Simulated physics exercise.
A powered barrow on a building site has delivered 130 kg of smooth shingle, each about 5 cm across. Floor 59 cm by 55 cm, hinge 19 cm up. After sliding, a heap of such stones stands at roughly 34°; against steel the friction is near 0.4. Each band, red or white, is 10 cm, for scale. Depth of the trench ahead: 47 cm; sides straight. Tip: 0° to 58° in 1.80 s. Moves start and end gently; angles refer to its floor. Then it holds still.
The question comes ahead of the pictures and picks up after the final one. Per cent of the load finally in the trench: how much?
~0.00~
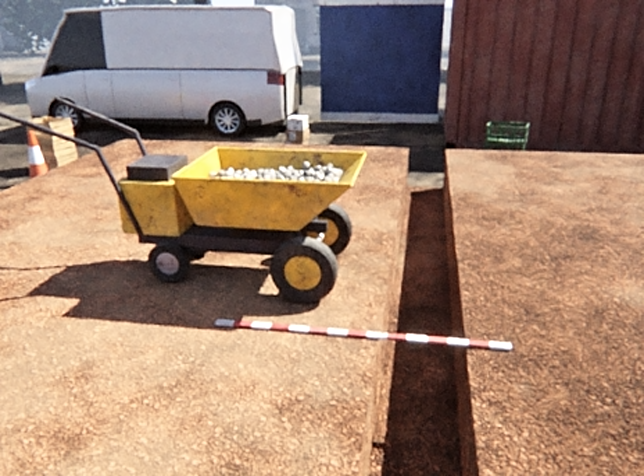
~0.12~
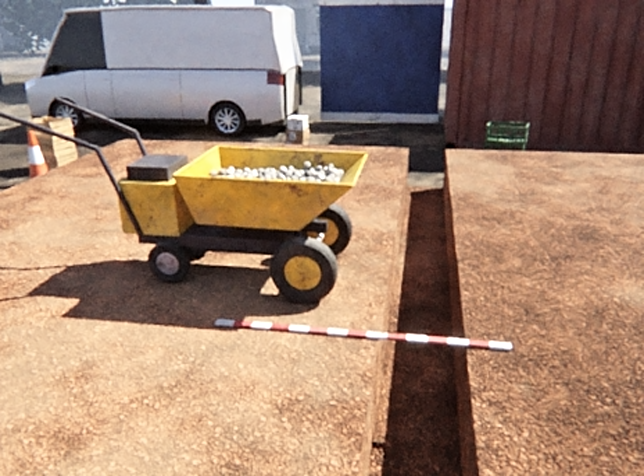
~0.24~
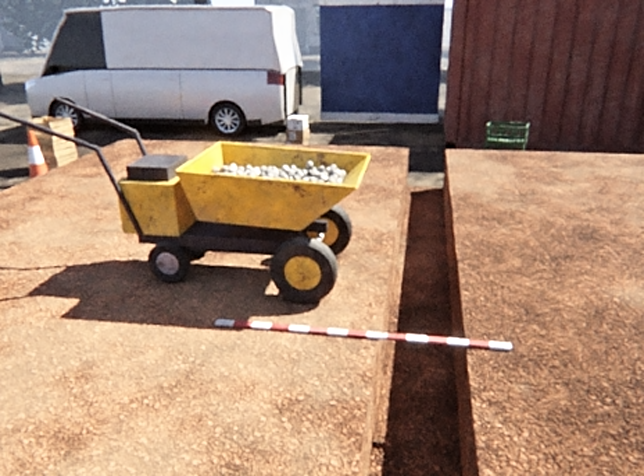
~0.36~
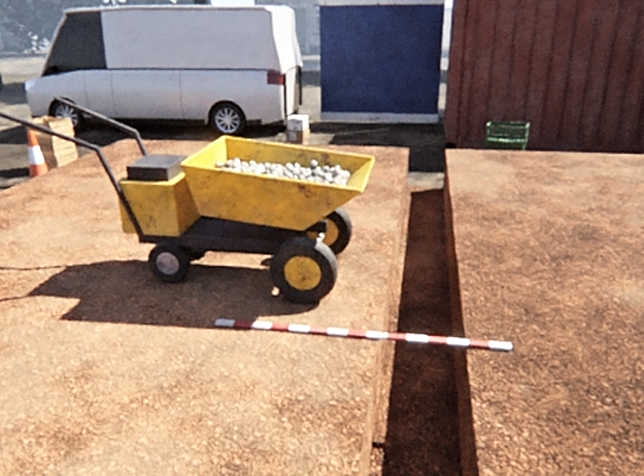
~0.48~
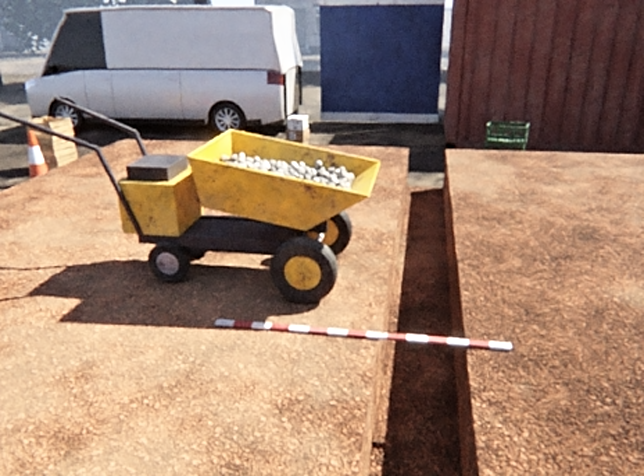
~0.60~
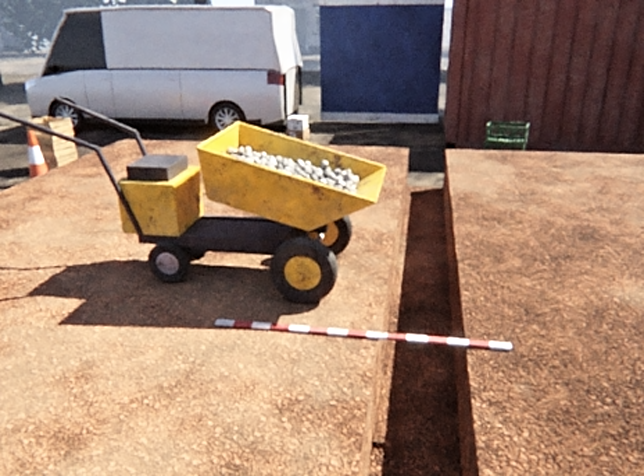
Approx. 90 %.
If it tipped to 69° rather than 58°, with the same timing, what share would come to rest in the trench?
Some 90% would finish there.
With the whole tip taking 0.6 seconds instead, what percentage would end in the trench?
Then some 60 per cent would.
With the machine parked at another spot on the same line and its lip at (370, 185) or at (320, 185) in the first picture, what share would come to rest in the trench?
First place: Near 65%; second place: Near 100%.
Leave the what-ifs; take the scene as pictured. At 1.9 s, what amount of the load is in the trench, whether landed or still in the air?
By that moment, roughly 40 per cent of the load.
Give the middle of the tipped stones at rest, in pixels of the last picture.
Their middle lands near (431, 341).
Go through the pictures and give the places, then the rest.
Lip at (351, 185), floor tilted 0°, highest stones at (305, 171), in the first picture.
Lip at (353, 186), floor tilted 1°, highest stones at (295, 172); the stones move at 0.1 m/s on average, in the second picture.
Lip at (356, 188), floor tilted 3°, highest stones at (275, 171); the stones move at 0.2 m/s on average, in the third picture.
Lip at (362, 191), floor tilted 6°, highest stones at (237, 167); the stones move at 0.3 m/s on average, in the fourth picture.
The tray is at 10°, its lip at (368, 196); the top of the load is at (238, 162); the stones move at 0.3 m/s on average, in the fifth picture.
The tray is at 15°, its lip at (375, 202); the top of the load is at (240, 154); the stones move at 0.4 m/s on average, in the sixth picture.
After 1.4 s the floor is at 49°; 100 % in the tray; the foremost stones are at (404, 233).
After 1.9 s the floor is at 58°; 59 % in the tray, 38 % in the trench, 3 % past the trench; the foremost stones are at (486, 284).
After 2.2 s the floor is at 58°; 29 % in the tray, 61 % in the trench, 10 % past the trench; the foremost stones are at (540, 296).
After 4.2 s the floor is at 58°; 0 % in the tray, 90 % in the trench, 10 % past the trench; the foremost stones are at (564, 292).
